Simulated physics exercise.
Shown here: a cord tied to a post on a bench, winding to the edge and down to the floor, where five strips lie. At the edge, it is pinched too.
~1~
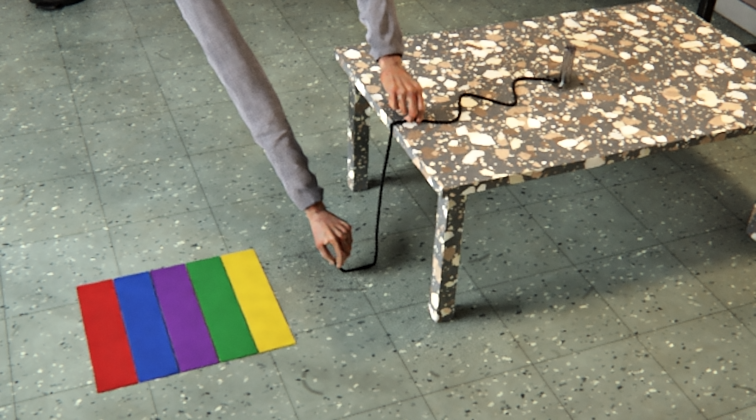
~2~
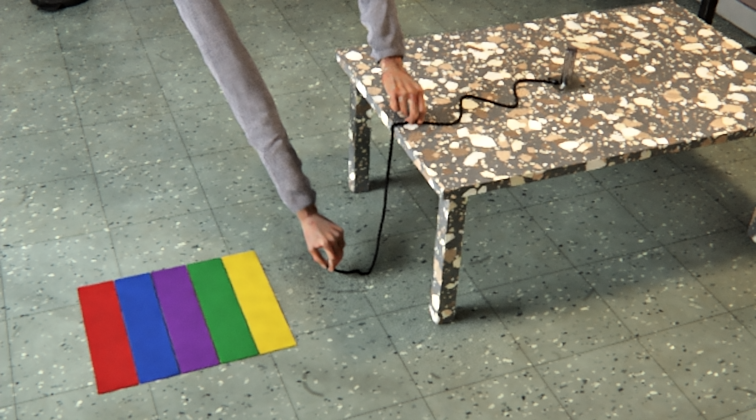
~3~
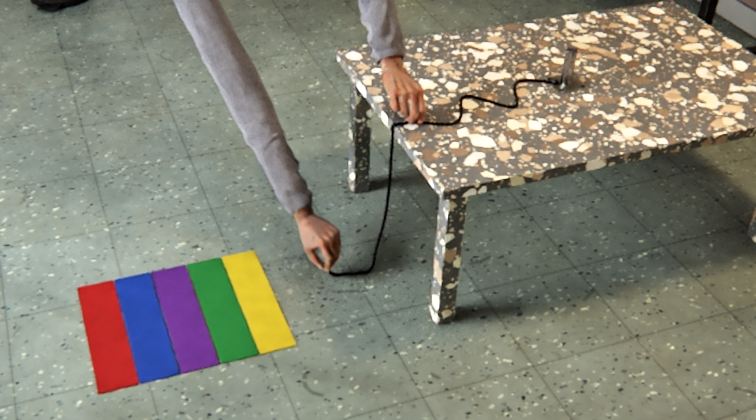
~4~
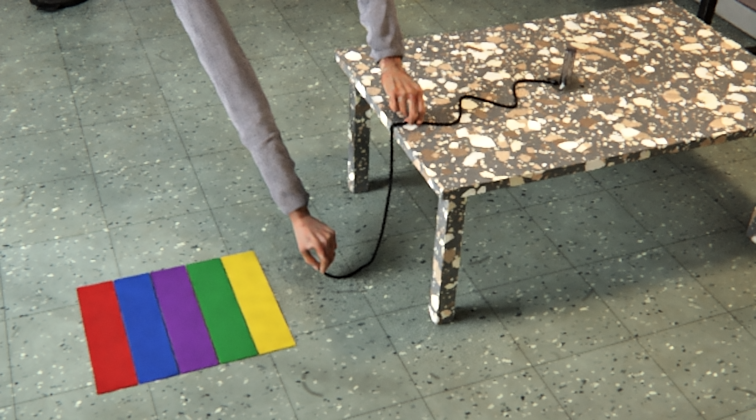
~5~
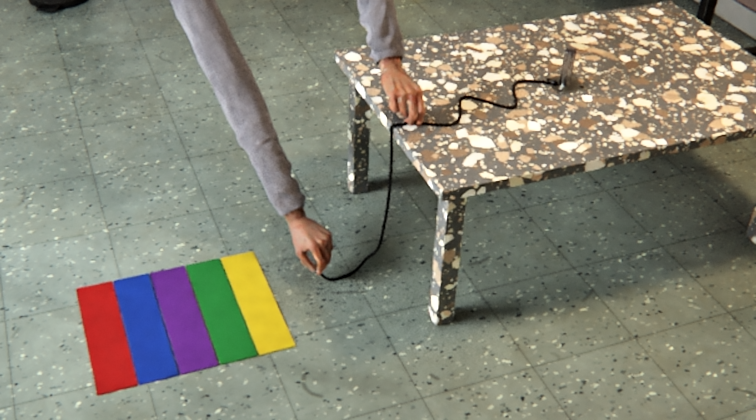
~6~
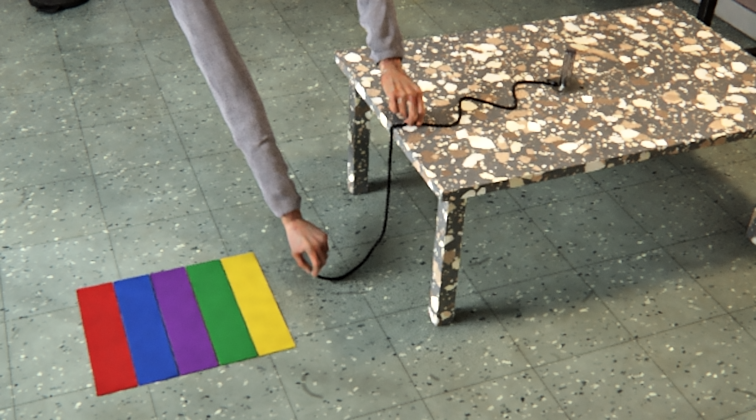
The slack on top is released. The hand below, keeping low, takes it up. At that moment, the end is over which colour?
Over blue.
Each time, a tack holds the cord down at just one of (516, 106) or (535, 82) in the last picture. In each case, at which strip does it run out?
First try purple, second try blue.
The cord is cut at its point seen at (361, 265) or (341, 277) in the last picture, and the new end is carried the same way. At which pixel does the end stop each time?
Estimated pixels: (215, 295) then (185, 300).
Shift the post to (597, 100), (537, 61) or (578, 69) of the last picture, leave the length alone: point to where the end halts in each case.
In order, near (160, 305), (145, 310) and (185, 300).
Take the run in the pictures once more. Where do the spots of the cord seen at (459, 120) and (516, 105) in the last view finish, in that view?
One ends up around (390, 126), the other around (484, 102).
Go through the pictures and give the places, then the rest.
In the first picture, end (336, 263); yellow (270, 329); green (232, 338); purple (194, 348); blue (154, 357); red (113, 367).
In the second picture, end (328, 267); cord through (523, 81) (499, 104) (461, 116) (395, 127) (385, 197) (375, 258).
In the third picture, end (325, 268).
In the fourth picture, end (320, 269); cord through (522, 81) (498, 105) (460, 116) (394, 128) (388, 197) (373, 258).
In the fifth picture, end (316, 270).
In the sixth picture, end (312, 272); cord through (522, 82) (498, 106) (460, 118) (394, 129) (388, 199) (368, 257).
A little later, end near (199, 297); over green.
Next, end near (162, 305); over purple.
When it is tight, end near (140, 310); over blue. The blue one.
